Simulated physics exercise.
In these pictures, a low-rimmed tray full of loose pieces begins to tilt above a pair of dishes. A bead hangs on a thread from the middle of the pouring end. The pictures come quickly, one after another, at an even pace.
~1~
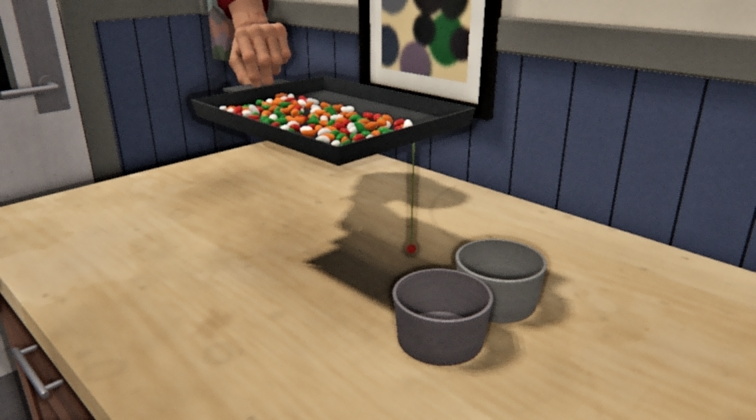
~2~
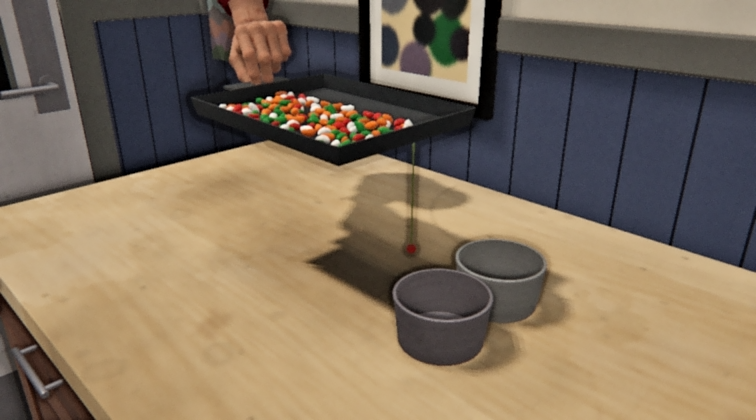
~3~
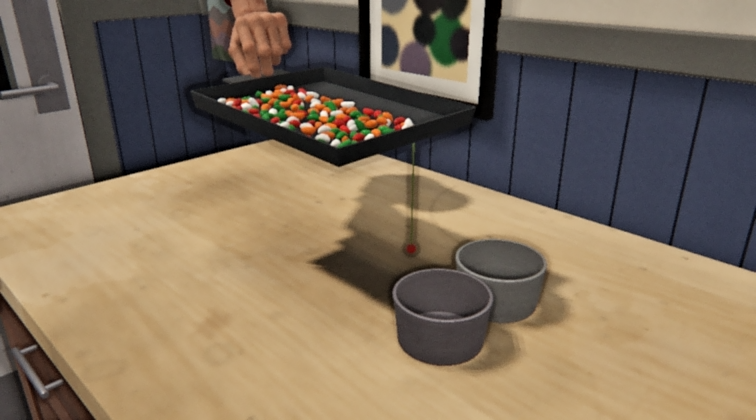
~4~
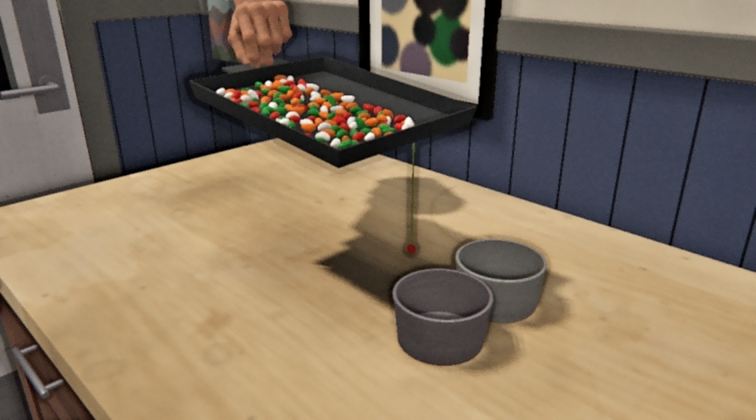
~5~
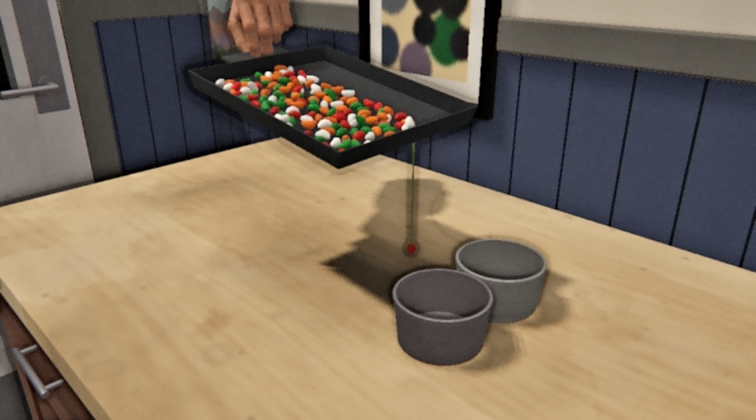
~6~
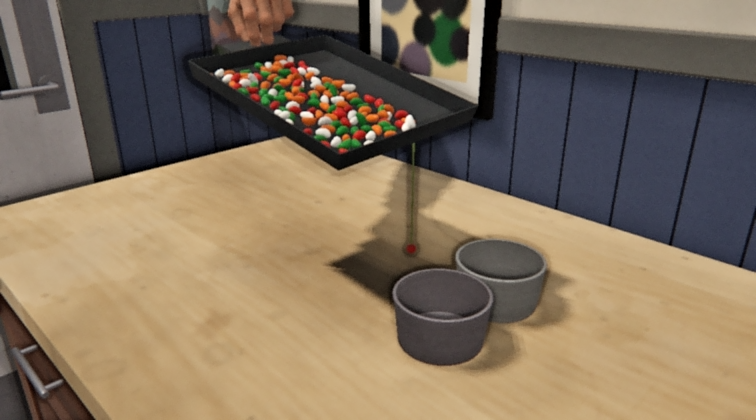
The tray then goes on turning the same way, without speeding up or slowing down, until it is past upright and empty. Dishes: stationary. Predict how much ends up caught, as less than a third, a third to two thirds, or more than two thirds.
Reaches a third but not past two thirds.
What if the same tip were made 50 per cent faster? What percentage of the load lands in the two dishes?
I'd expect near 50 per cent.
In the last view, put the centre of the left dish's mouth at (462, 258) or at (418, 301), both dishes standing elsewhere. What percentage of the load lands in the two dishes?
You'd get 10 in a hundred the first time and 70 in a hundred the second.
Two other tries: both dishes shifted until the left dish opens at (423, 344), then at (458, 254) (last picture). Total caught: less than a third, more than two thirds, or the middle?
Taking the tries in order: Under a third and under a third.
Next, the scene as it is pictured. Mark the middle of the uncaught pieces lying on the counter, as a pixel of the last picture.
Their middle ends up at roughly (377, 369).
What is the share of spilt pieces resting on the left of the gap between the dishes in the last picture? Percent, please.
Looks to be around 90 per cent of the spill.
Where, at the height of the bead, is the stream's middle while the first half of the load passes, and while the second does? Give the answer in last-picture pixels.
Around (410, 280) and then (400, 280).
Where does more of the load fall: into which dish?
Fuller at the end: The leftward dish.
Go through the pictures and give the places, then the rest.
Corners of the pouring end at (338, 145) and (471, 108), level; middle of the load at (314, 119), jelly beans; left dish at (480, 332); right dish at (536, 292); bead on its thread at (411, 249), in the first picture.
Corners of the pouring end at (338, 145) and (471, 107), level; middle of the load at (314, 118), in the second picture.
Corners of the pouring end at (339, 147) and (471, 107), tipped barely, lowest at the left corner; middle of the load at (314, 114), in the third picture.
Corners of the pouring end at (339, 148) and (472, 106), tipped a little, lowest at the left corner; middle of the load at (314, 109), in the fourth picture.
Corners of the pouring end at (340, 150) and (473, 105), tipped a little, lowest at the left corner; middle of the load at (314, 103), in the fifth picture.
Corners of the pouring end at (340, 152) and (474, 105), tipped a little, lowest at the left corner; middle of the load at (314, 98); left dish at (480, 332); right dish at (536, 292), in the sixth picture.
Soon, tray tipped steeply; all on the tray.
A while on, tray tipped right over; nearly all on the tray; a stray few in the left dish; a stray few outside both; a stray few in the air.
Towards the end, tray tipped past a quarter turn; about half in the left dish; a small part in the right dish; about half outside both.
Finally, tray tipped past a quarter turn; about half in the left dish; a small part in the right dish; about half outside both.
